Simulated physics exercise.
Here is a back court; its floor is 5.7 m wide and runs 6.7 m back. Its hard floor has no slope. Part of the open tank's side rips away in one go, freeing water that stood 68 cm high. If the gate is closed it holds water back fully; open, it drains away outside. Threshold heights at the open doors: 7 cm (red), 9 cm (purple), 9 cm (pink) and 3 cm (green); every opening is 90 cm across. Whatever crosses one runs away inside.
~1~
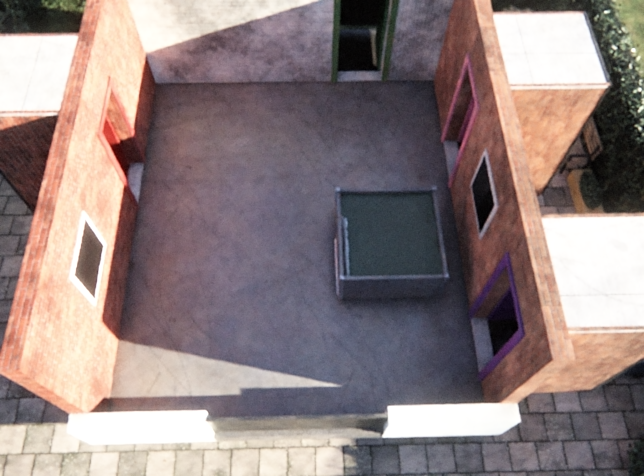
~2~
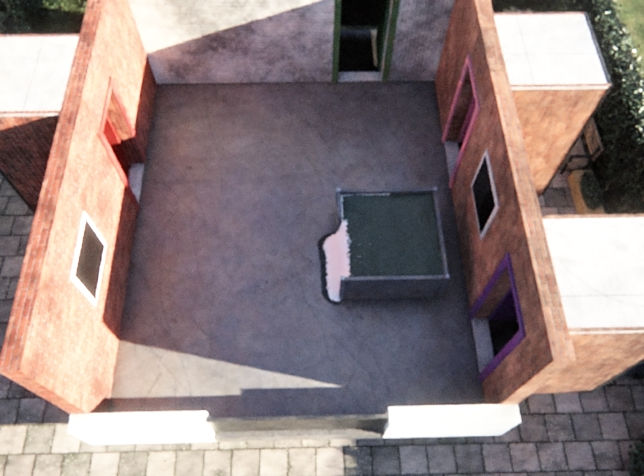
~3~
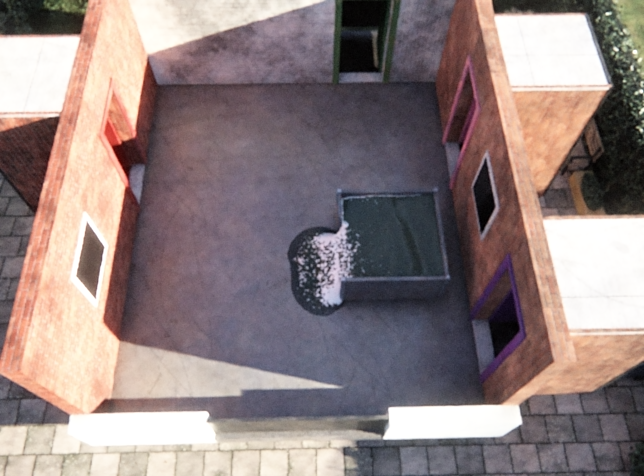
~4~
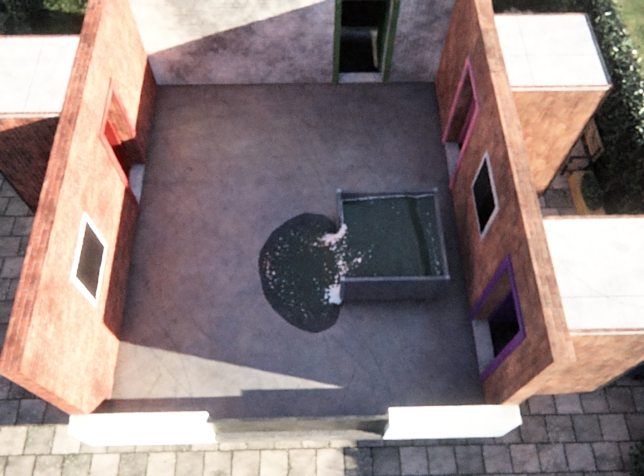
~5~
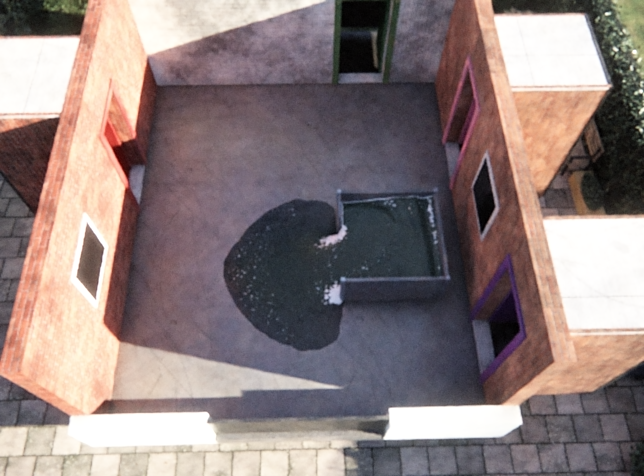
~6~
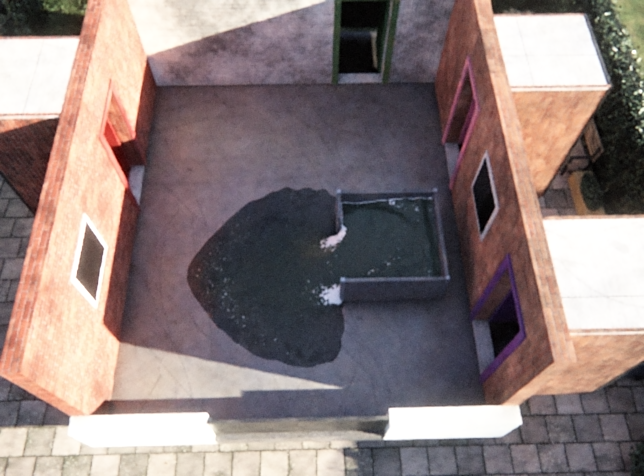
Dark water bursting from the left side of an open tank, foaming at first, then spreading leftward across a walled courtyard floor.
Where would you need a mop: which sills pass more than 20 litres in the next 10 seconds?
Within that time: At the red door it goes over the limit; at the purple door it keeps below the limit; at the pink door it does not reach the limit; at the green door it stays under the limit.
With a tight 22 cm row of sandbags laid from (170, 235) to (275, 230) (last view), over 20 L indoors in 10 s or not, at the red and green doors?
Then: Red not over, green under.
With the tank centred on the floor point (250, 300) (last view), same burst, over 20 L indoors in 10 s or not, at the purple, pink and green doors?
Then: Purple past it, pink not over, green not over.
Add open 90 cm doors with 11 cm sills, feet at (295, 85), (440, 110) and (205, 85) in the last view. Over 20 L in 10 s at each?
In that order: Below, below, below.
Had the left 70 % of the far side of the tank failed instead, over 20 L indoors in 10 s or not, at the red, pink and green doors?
Then: Red not over, pink under, green past it.
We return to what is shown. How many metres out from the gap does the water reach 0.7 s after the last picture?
Some 3.8 m out.
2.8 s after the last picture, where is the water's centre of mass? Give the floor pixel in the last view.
Near (240, 274).
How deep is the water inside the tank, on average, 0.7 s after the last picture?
Roughly 36 cm on average.
Then, 0.7 s after the last picture water covers 35 % of the floor and is deepest (31 cm) near (334, 277); red door not reached, purple door not reached, pink door not reached, green door not reached.
Then, 1.5 s after the last picture water covers 40 % of the floor and is deepest (40 cm) near (108, 426); red door 15 cm at the sill, 8 L in, purple door not reached, pink door not reached, green door not reached.
Then, 2.8 s after the last picture water covers 45 % of the floor and is deepest (19 cm) near (123, 322); red door 10 cm at the sill, 31 L in, purple door not reached, pink door not reached, green door not reached.
Then, 5.3 s after the last picture water covers 70 % of the floor and is deepest (10 cm) near (484, 416); red door 7 cm at the sill, 37 L in, purple door not reached, pink door not reached, green door 2 cm at the sill, 0 L in.
Then, 9.3 s after the last picture water covers 90 % of the floor and is deepest (10 cm) near (448, 186); red door 4 cm at the sill, 38 L in, purple door 7 cm at the sill, 0 L in, pink door 9 cm at the sill, 0 L in, green door 4 cm at the sill, 1 L in.
